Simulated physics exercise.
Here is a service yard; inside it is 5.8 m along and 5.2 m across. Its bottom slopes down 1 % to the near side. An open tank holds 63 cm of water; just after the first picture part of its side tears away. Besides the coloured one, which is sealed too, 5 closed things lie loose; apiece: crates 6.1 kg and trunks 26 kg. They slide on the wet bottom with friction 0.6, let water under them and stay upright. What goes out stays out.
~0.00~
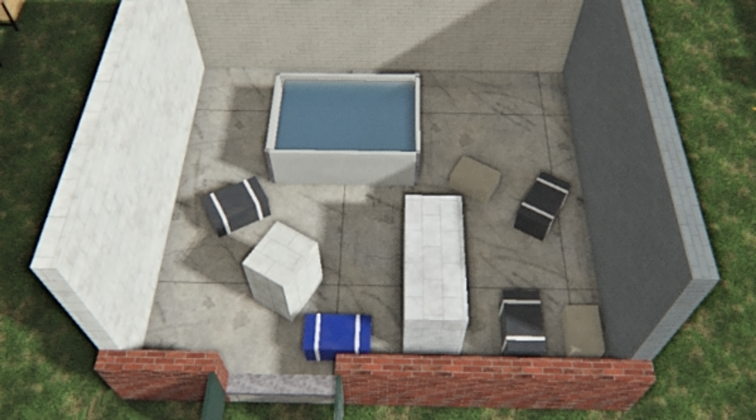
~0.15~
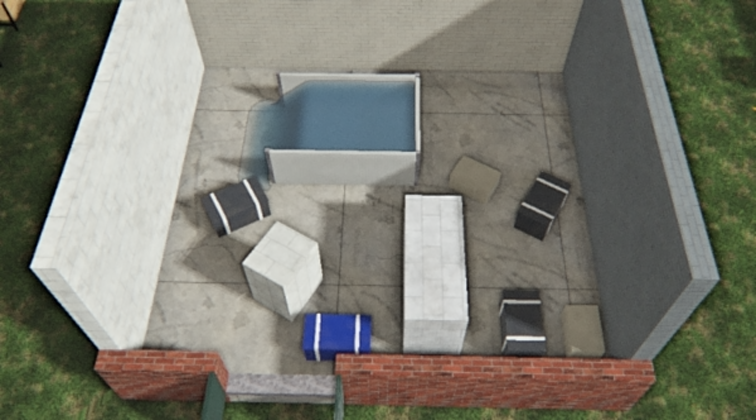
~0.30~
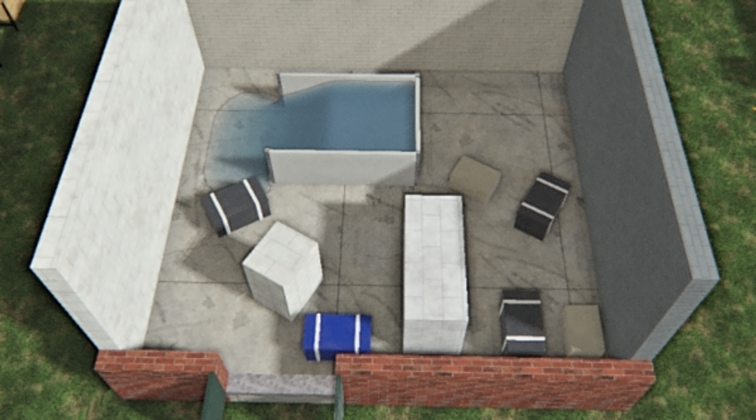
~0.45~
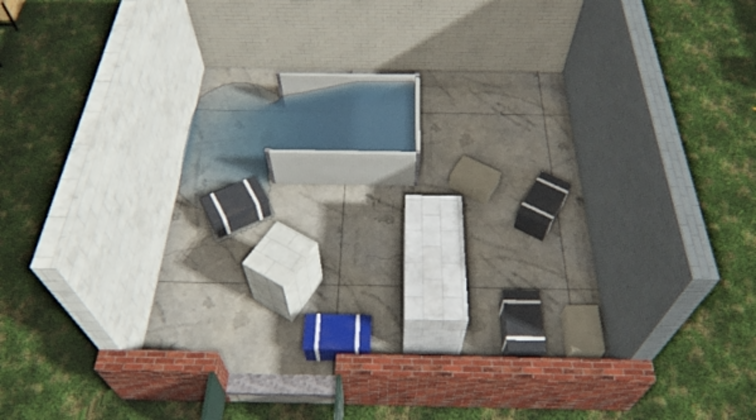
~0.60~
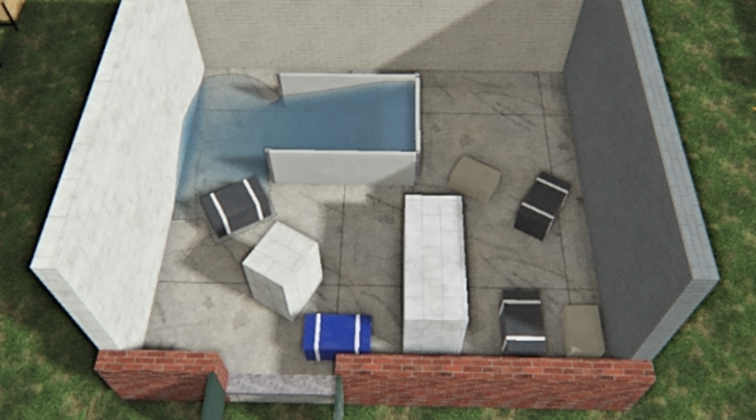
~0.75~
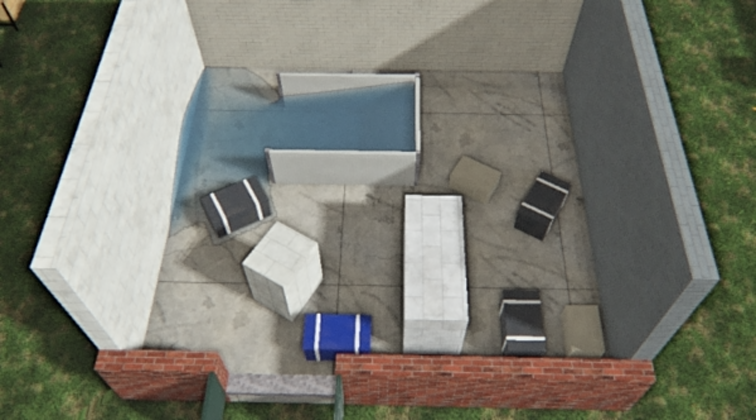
To begin with, an open tank of water stands at the back of a walled yard among pale blocks, dark trunks and a blue one. Its left side gives way and water spreads leftward across the floor, reaching the left wall and creeping slightly nearer, while the loose objects stay still.
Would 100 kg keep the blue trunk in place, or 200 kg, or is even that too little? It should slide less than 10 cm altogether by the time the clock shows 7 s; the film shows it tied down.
I expect that the smaller load will do.
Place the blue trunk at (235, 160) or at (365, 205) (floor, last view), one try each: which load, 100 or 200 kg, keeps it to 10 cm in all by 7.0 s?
In that order: It takes the larger; the smaller is enough.
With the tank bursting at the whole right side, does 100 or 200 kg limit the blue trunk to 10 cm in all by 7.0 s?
Then the smaller load will do.
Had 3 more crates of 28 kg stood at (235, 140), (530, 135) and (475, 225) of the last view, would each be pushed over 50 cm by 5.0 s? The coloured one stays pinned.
In that order: More, under, less.
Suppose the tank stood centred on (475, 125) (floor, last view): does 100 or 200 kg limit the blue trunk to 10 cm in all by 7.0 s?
In that case the smaller load will do.
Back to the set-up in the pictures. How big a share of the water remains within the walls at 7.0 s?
Some 78 per cent remains.
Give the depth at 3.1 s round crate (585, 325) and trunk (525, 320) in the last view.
About 0 and 0 cm.
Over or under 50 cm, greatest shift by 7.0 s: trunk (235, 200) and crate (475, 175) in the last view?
In that order: More, more.
After 1.4 s the blue trunk would be 0 cm from its start with 100 kg and 0 cm from its start with 200 kg; 0 cm of water round it then.
After 3.1 s the blue trunk would be 0 cm from its start with 100 kg and 0 cm from its start with 200 kg; 3 cm of water round it then.
After 4.9 s the blue trunk would be 0 cm from its start with 100 kg and 0 cm from its start with 200 kg; 4 cm of water round it then.
After 7.0 s the blue trunk would be 0 cm from its start with 100 kg and 0 cm from its start with 200 kg; 4 cm of water round it then.
